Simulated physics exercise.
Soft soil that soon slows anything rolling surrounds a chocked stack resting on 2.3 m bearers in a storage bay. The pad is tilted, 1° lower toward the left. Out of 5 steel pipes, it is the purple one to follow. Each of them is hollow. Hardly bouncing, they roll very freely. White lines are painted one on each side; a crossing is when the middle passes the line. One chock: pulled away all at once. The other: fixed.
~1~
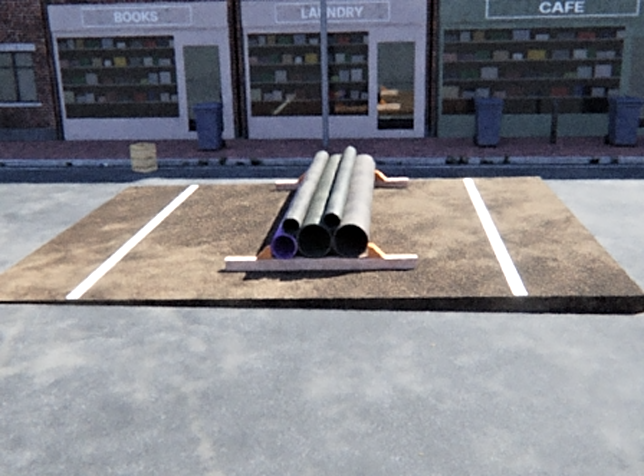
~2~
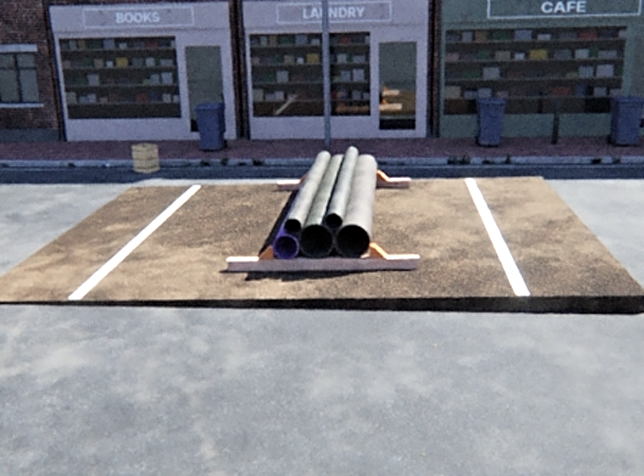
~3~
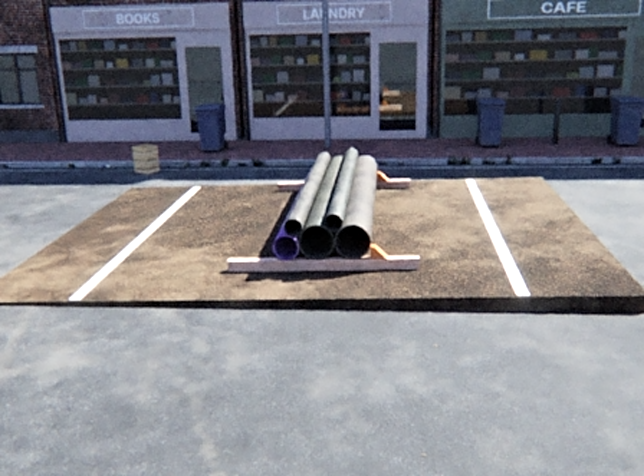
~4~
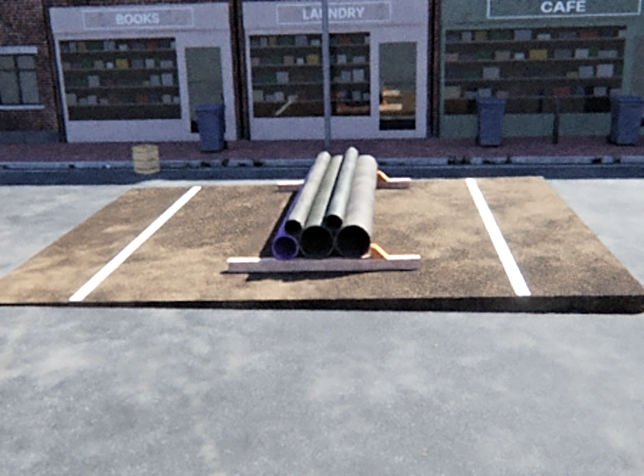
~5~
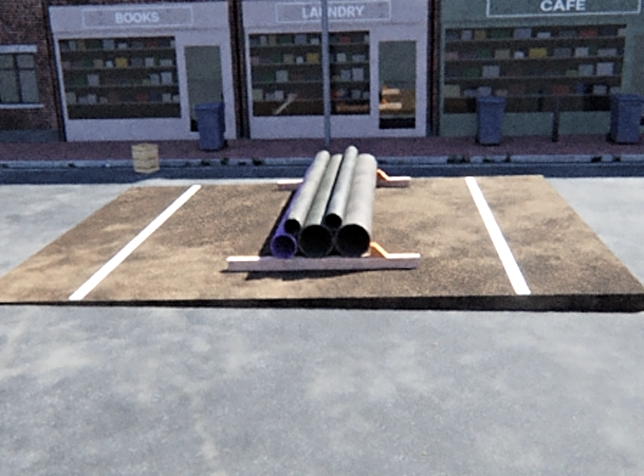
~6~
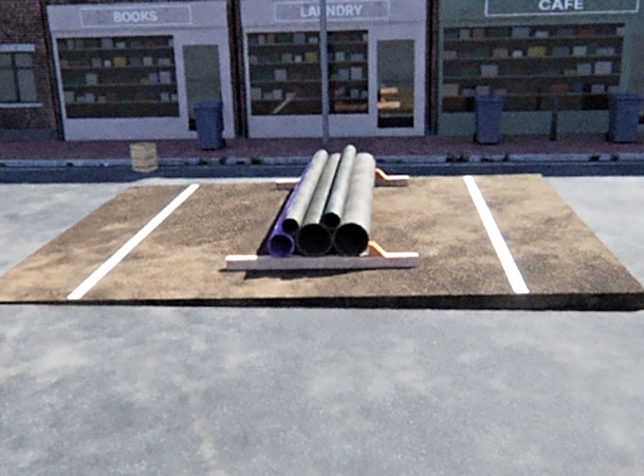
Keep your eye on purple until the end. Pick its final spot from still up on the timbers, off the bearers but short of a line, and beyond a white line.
Off the bearers but short of a line.
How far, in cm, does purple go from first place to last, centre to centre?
For purple, 170.
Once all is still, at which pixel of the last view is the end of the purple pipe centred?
It comes to rest at about (147, 259).
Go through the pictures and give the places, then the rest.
In the first picture, purple (284, 247); both chocks in; lines at (99, 273) and (508, 268); the pad slopes 1° down to the left; 3 of the 5 form the bottom row.
In the second picture, purple (286, 247).
In the third picture, purple (286, 248); left chock gone.
In the fourth picture, purple (285, 248).
In the fifth picture, purple (284, 247).
In the sixth picture, purple (281, 246); lines at (100, 273) and (509, 266).
Then, 0.4 s past the sixth picture, purple is on the bearers, 60 cm from the bearers' left end, rolling left; 0 of 5 have crossed.
Then, 0.9 s past the sixth picture, purple is on the bearers, 45 cm from the bearers' left end, rolling left; 0 of 5 have crossed.
Then, 1.4 s past the sixth picture, purple is on the bearers, 20 cm from the bearers' left end, rolling left; 0 of 5 have crossed.
Then, 2.0 s past the sixth picture, purple is off the bearers, 155 cm short of the left line, rolling left; 0 of 5 have crossed.
Finally (10.3 s after the last picture), purple is off the bearers, 60 cm short of the left line; 0 of 5 have crossed.
